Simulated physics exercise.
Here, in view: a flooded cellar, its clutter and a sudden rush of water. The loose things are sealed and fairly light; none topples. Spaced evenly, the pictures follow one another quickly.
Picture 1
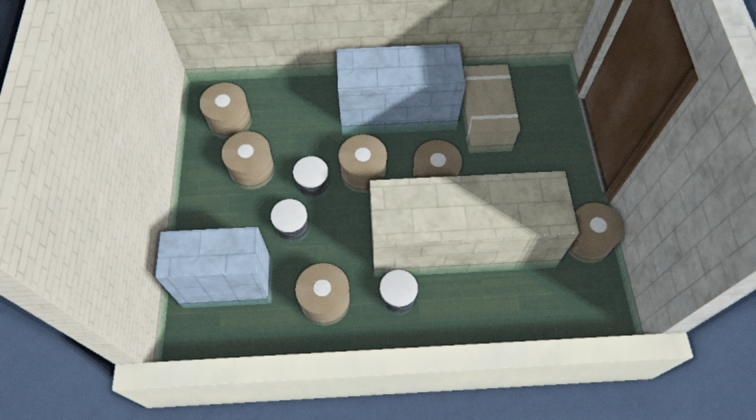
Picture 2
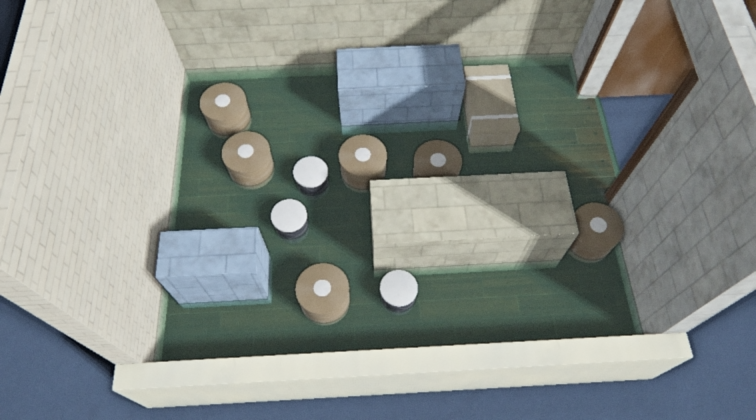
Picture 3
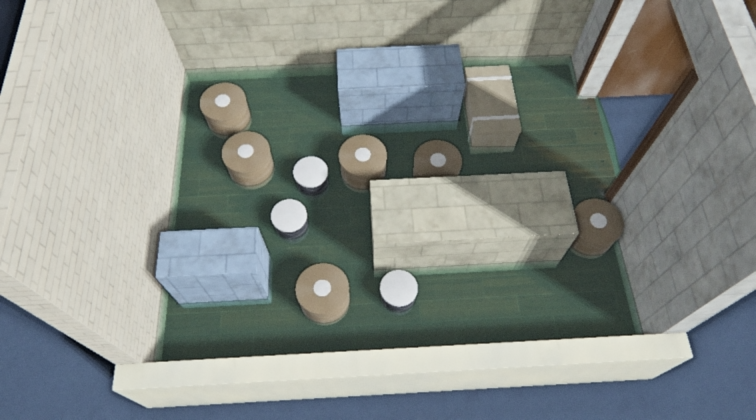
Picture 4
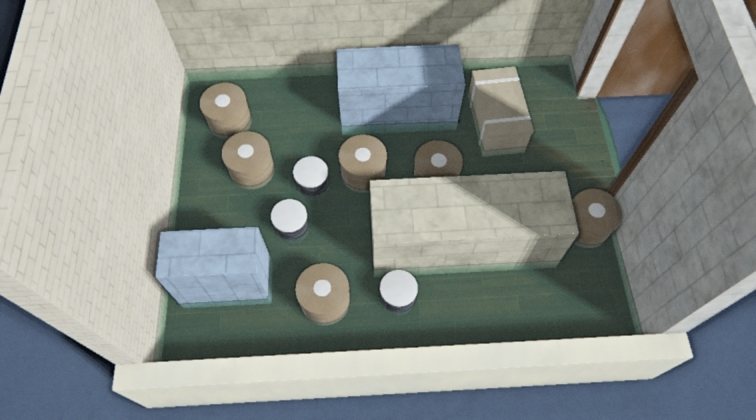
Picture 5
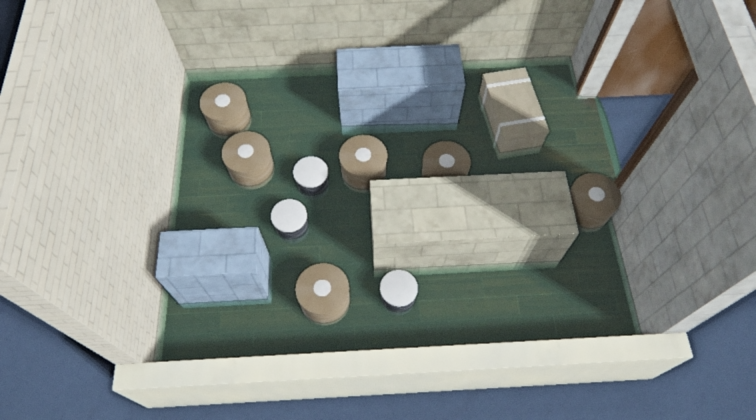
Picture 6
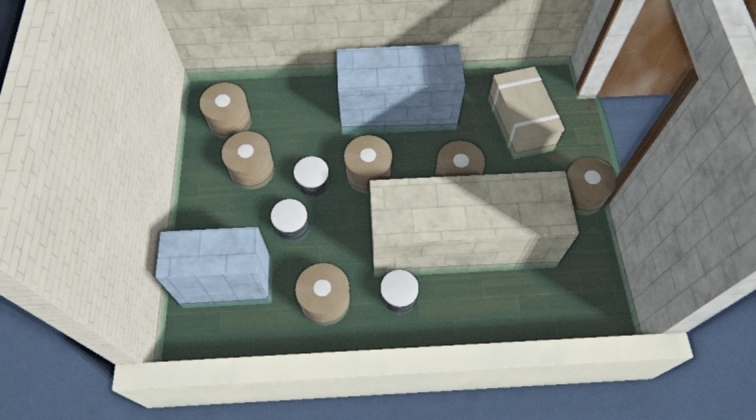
A tan box slides right and turns slightly while a round tub drifts up the right wall.
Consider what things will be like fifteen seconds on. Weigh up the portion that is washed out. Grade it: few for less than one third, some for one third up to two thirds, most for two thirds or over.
Grade: Some.
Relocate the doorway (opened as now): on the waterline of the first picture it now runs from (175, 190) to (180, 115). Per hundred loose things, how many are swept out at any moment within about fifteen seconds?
I'd put it near 70 per cent.
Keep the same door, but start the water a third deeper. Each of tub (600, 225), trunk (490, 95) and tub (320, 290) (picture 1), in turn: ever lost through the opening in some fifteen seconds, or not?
In the order given: Lost, lost and never lost.
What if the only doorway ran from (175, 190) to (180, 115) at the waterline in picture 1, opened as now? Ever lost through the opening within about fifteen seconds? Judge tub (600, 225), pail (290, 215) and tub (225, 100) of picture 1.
Retained, lost and lost.
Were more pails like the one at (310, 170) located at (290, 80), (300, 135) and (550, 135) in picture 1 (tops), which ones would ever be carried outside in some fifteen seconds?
In sequence: Never exits, never exits, exits.
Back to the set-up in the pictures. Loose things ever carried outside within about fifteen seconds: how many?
The figure is 4.
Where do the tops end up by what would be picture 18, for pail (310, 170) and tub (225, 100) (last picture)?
Close to (500, 156), and close to (260, 102).
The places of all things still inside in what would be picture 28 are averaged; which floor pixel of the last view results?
The mean position lies close to (428, 188).
A moment on, 1 of 10 are out; 9 afloat.
Next, 4 of 10 are out; 6 afloat.
Later, 4 of 10 are out; 3 afloat.
In the end, 4 of 10 are out; 3 afloat.
